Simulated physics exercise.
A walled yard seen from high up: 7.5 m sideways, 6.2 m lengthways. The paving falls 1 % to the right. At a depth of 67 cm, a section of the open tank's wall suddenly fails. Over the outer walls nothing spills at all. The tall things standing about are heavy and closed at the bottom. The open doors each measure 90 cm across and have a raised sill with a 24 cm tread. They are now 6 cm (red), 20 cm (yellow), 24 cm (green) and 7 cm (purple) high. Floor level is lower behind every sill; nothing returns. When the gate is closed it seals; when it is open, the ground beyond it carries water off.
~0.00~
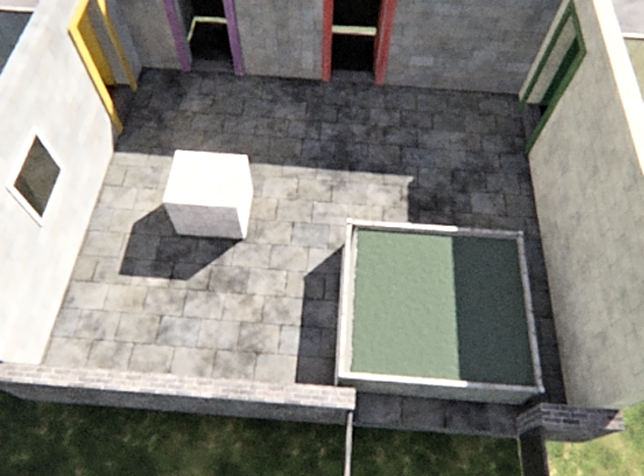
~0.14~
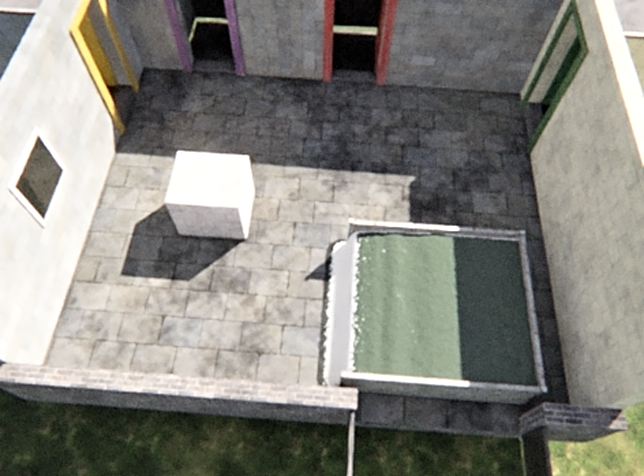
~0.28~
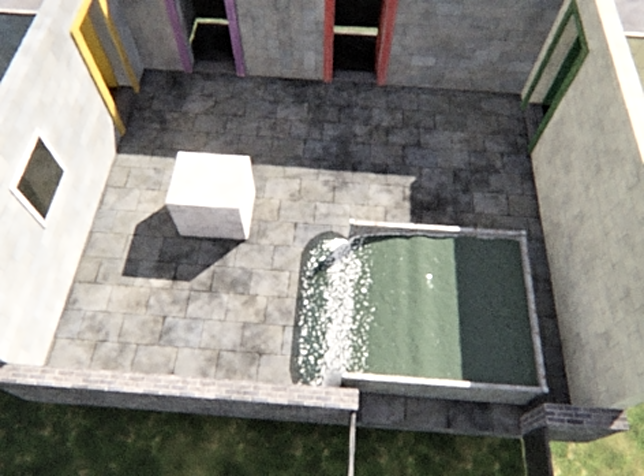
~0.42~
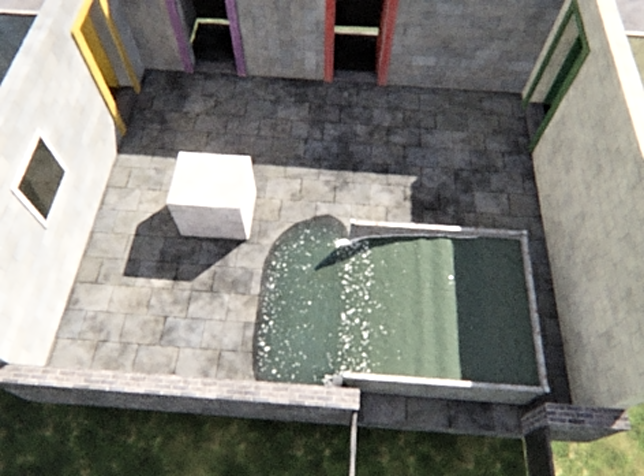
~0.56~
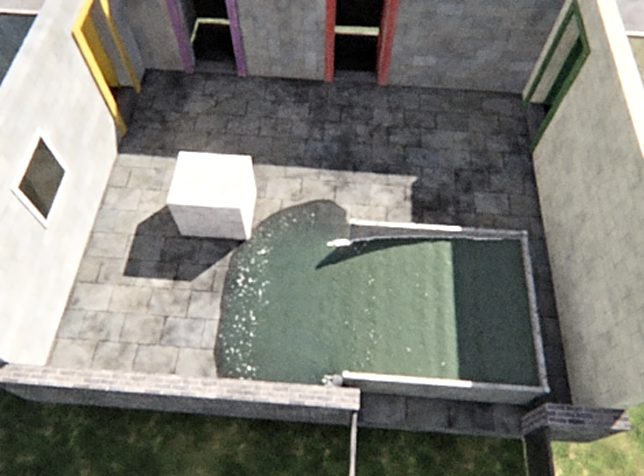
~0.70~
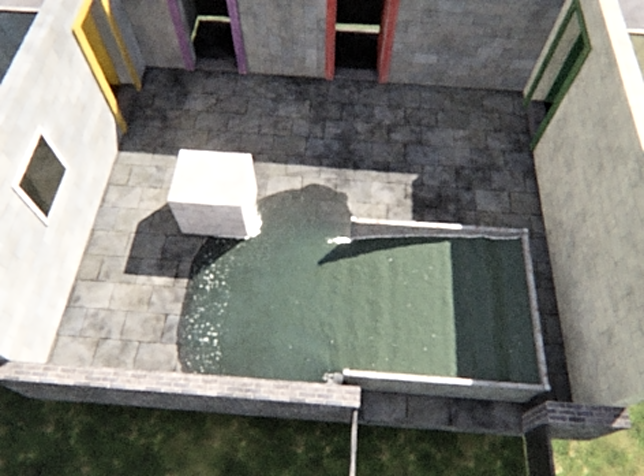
Green water bursts from the tank's left side and spreads leftward across the paving to the white block.
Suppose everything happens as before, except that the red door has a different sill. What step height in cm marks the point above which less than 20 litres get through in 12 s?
The point is around 6.5 cm.
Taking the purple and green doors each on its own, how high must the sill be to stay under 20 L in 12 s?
Close to 19 cm (purple) and close to 16 cm (green).
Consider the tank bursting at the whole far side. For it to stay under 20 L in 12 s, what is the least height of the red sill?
Some 24 cm.
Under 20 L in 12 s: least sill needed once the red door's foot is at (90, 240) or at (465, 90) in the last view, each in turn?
About 29 cm for the first and 11.0 cm for the second.
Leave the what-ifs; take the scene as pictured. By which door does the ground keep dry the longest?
Last in order comes the green door.
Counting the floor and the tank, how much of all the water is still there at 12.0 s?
Around 90 per cent of the water.
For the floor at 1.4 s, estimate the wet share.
Roughly 30 percent of the floor.
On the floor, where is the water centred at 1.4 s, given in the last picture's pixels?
I'd put it close to (351, 309).
After 1.4 s water covers 30 % of the floor, deepest (30 cm) near (258, 225); it has not reached the red door.
After 3.0 s water covers 55 % of the floor, deepest (43 cm) near (42, 375); it has not reached the red door.
After 12.0 s water covers 100 % of the floor, deepest (22 cm) near (568, 417); 7 cm at the red door, 21 litres in over its 6 cm sill.
At the red door as built, the water arrived by 3.2 s and peaked near 11 cm at 5.6 s.
With a sill of 5.5 cm, 27 litres would have come in within the 12 s; with 7.5 cm, 7 litres. So under 20 litres takes about 6.5 cm.
